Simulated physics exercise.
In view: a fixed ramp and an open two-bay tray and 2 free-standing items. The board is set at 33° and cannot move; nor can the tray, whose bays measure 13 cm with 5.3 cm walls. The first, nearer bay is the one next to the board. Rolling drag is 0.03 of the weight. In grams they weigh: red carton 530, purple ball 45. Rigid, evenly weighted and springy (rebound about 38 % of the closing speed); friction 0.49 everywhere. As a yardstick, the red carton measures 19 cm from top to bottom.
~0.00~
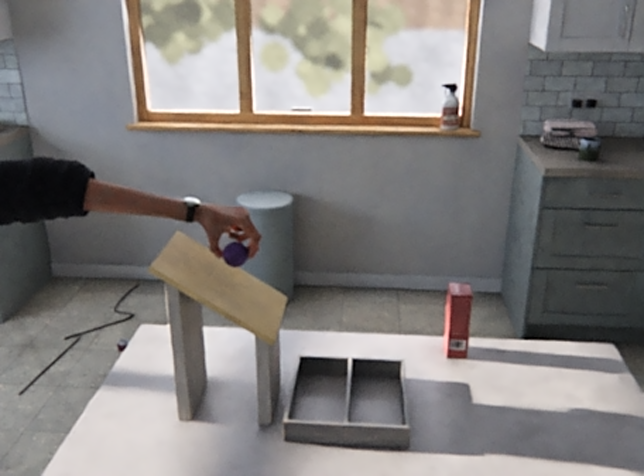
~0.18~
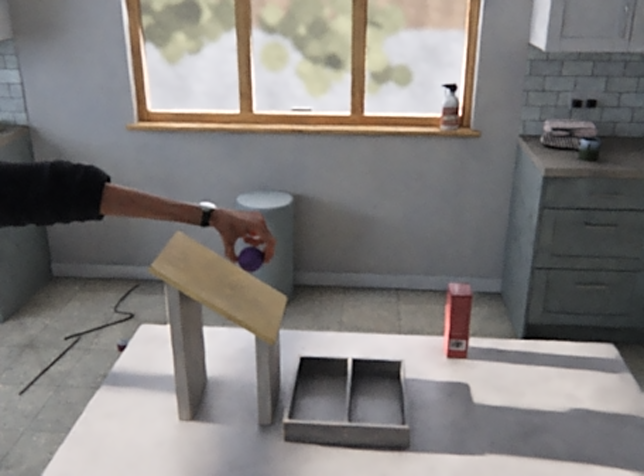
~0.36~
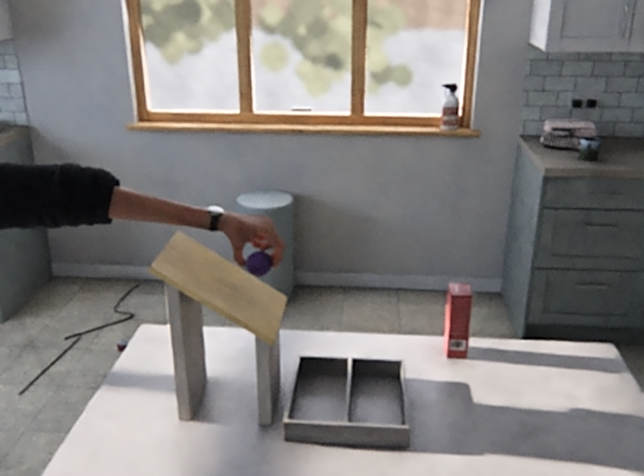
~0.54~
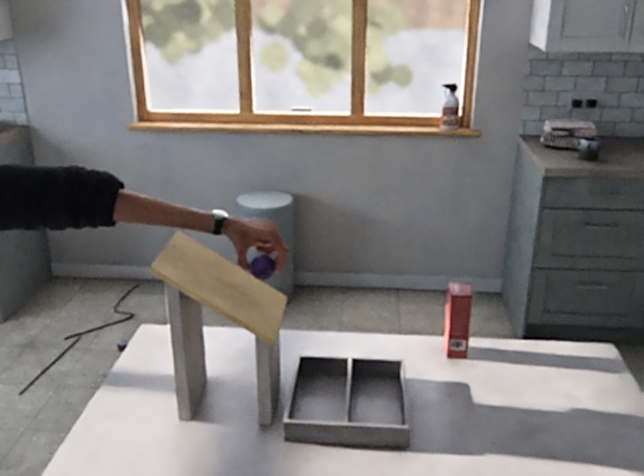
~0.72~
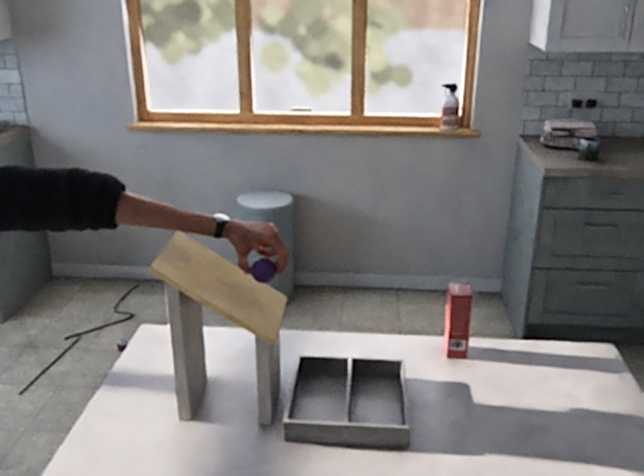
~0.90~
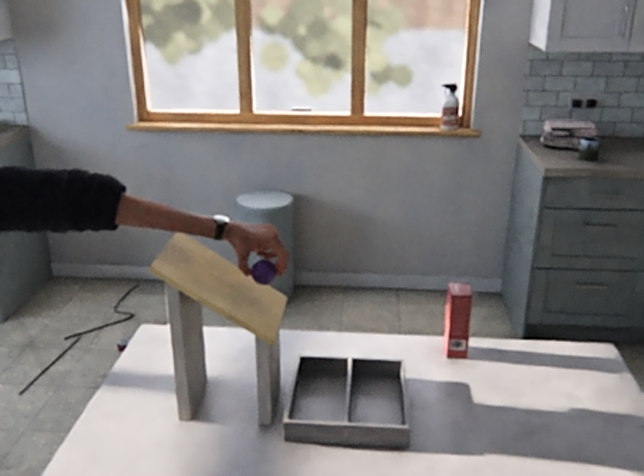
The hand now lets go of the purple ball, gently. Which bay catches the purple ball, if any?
The answer: Nearer bay.
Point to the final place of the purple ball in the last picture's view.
Around (319, 396).
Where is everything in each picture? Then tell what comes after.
In the first frame, 7 cm from its drop point; purple ball (235, 254); red carton (458, 321).
In the second frame, 4 cm from its drop point; purple ball (251, 259); red carton (458, 321).
In the third frame, 2 cm from its drop point; purple ball (259, 264); red carton (458, 321).
In the fourth frame, 1 cm from its drop point; purple ball (263, 267); red carton (458, 321).
In the fifth frame, held still over the board; purple ball (264, 271); red carton (458, 321).
In the sixth frame, held still over the board; purple ball (264, 272); red carton (458, 321).
Around 1.20 s, purple ball near (288, 308).
Around 1.40 s, purple ball near (326, 385).
Finally (2.2 s), it is in the nearer bay; red carton still in place (within 4 cm). Final places as that camera would see them, purple ball near (319, 396).
